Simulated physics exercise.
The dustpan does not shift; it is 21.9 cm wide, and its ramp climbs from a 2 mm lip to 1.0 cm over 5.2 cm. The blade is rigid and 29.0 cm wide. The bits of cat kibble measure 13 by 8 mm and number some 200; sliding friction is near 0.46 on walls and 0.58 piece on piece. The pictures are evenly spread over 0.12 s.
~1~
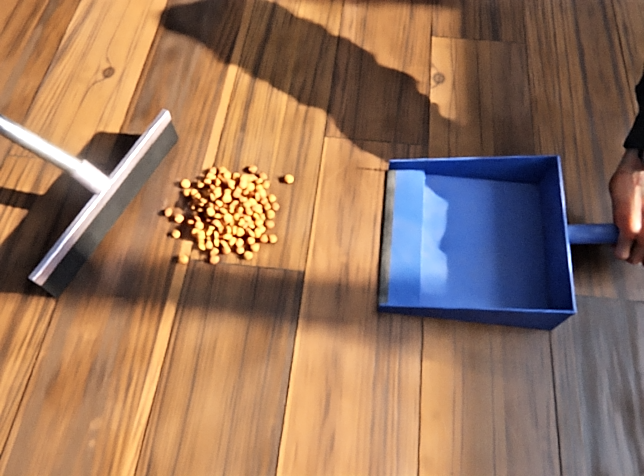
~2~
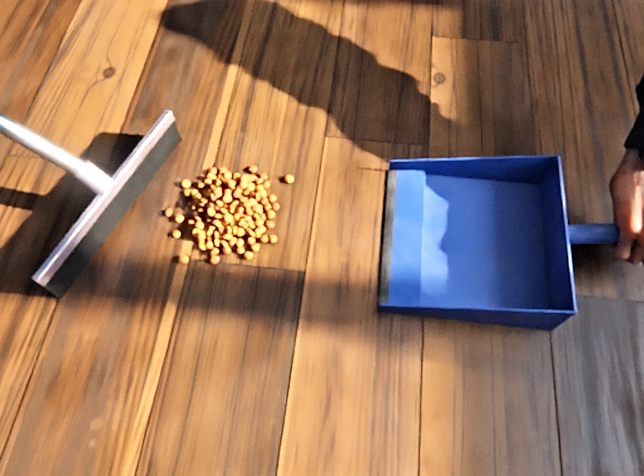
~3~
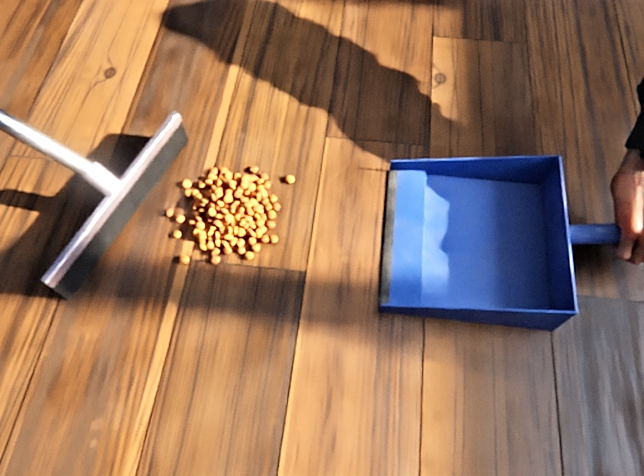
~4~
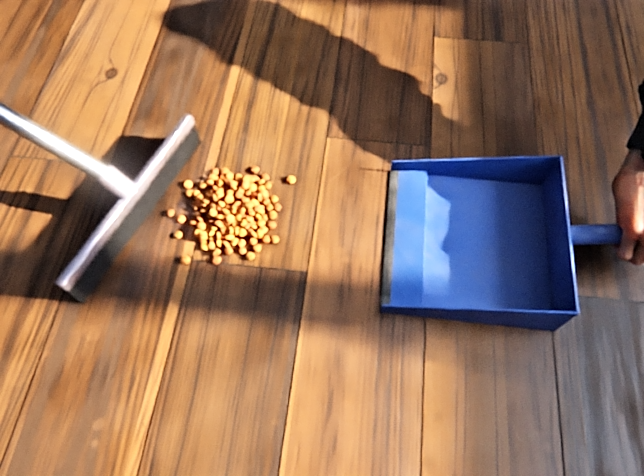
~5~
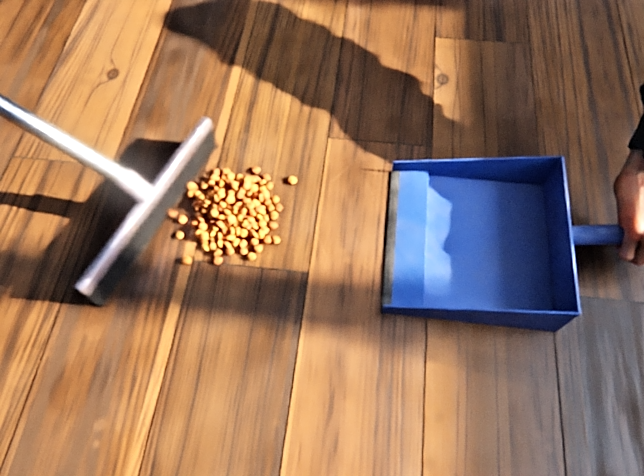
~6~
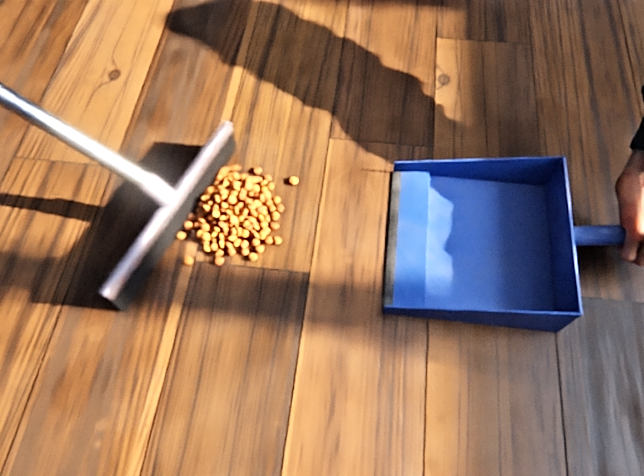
In this clip, a squeegee-like blade on a metal handle slides right across a wooden floor and reaches the left edge of a small pile of brown kibble, while a hand at the right holds a blue dustpan still.
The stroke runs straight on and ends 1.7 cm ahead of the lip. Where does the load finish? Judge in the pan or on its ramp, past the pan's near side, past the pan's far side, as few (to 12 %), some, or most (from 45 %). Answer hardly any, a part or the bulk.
Pan a part, near side a part, far side hardly any.
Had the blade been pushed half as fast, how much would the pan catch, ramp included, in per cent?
Then about 15 per cent.
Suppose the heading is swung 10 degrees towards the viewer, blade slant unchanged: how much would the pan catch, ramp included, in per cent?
In that case some 40 per cent.
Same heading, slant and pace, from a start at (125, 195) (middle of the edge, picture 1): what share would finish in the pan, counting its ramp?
About 35 per cent.
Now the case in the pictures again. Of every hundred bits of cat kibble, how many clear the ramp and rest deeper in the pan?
Some 15 per cent.
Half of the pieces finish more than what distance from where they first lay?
Some 24 cm.
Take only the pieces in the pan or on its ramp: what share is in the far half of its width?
About 40 per cent.
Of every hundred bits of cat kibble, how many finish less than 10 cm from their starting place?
Roughly 0 per cent.
Then, 0.11 s after the last picture, middle of the blade 17 cm from the lip; 0 % over the lip, far side 0 %, near side 0 %.
Then, 0.19 s after the last picture, middle of the blade 8 cm from the lip; 0 % over the lip, far side 0 %, near side 10 %.
Then, 0.40 s after the last picture, middle of the blade 6 cm from the lip; 40 % over the lip, far side 5 %, near side 15 %.
In the end, pan 40 %, near side 15 %, far side 5 %, in front of the lip or behind the blade 40 %.
